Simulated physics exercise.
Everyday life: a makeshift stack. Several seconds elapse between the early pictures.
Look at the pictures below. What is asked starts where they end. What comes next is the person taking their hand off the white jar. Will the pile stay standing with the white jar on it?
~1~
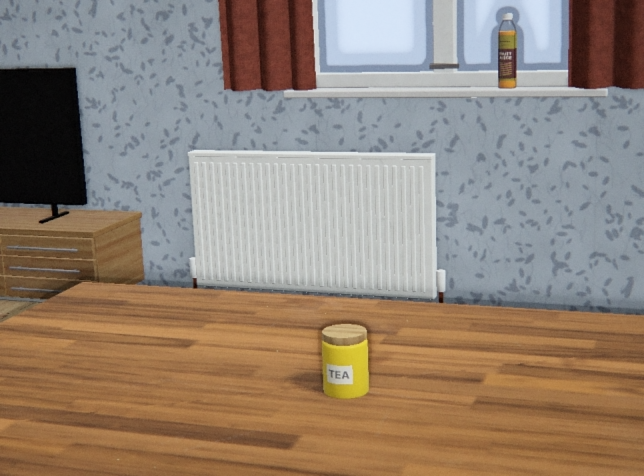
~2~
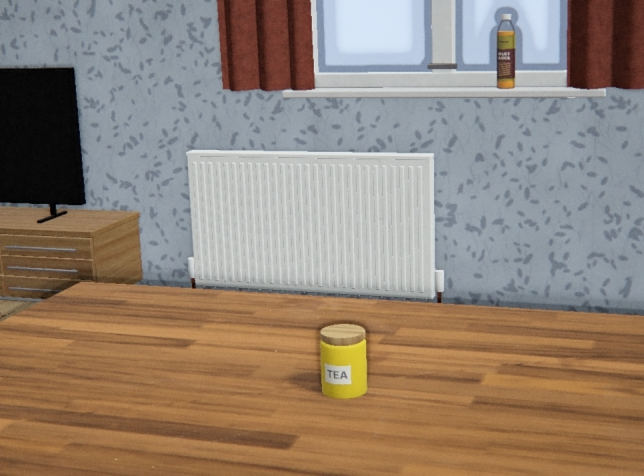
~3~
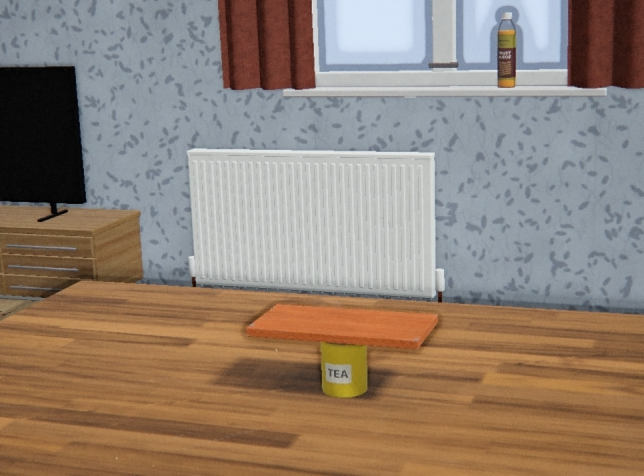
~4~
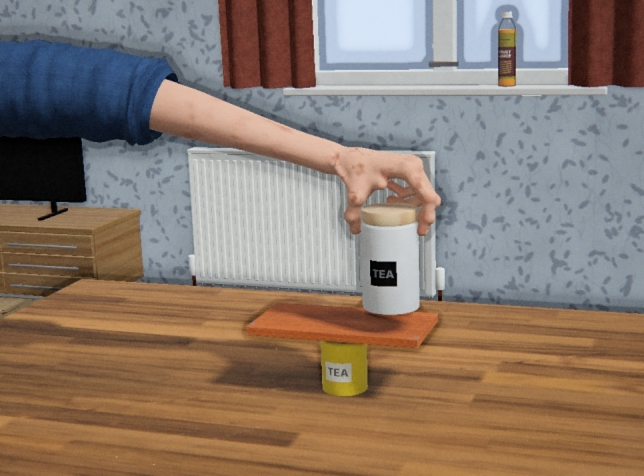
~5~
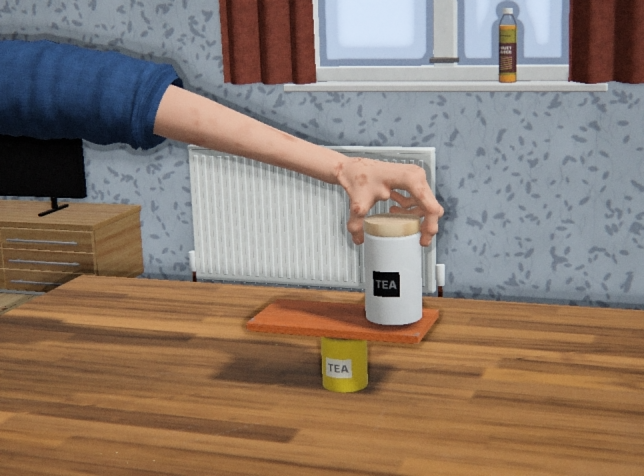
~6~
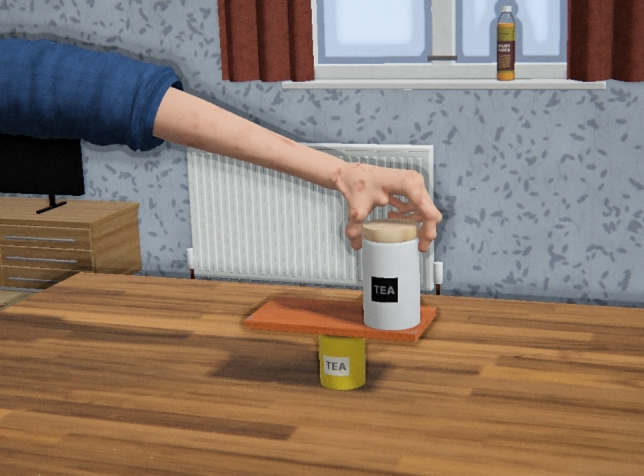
I predict the stack won't bear it.
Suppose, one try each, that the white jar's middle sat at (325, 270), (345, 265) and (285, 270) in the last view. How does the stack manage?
With the first release it stays steady; with the second it stays steady; with the third it tips over.
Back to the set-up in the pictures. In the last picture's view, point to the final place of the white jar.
Somewhere around (486, 380) in the last picture.
Then, 0.30 s on from there, white jar now fallen; orange board turned 27° from how it was put.
Then, 0.40 s on from there, orange board turned 58° from how it was put.
Then, 0.70 s on from there, orange board turned 60° from how it was put.
In the end, fallen, white jar; toppled in the stack, orange board; yellow jar unmoved. At the end, from the last picture's camera, white jar near (487, 380). The stack comes apart.
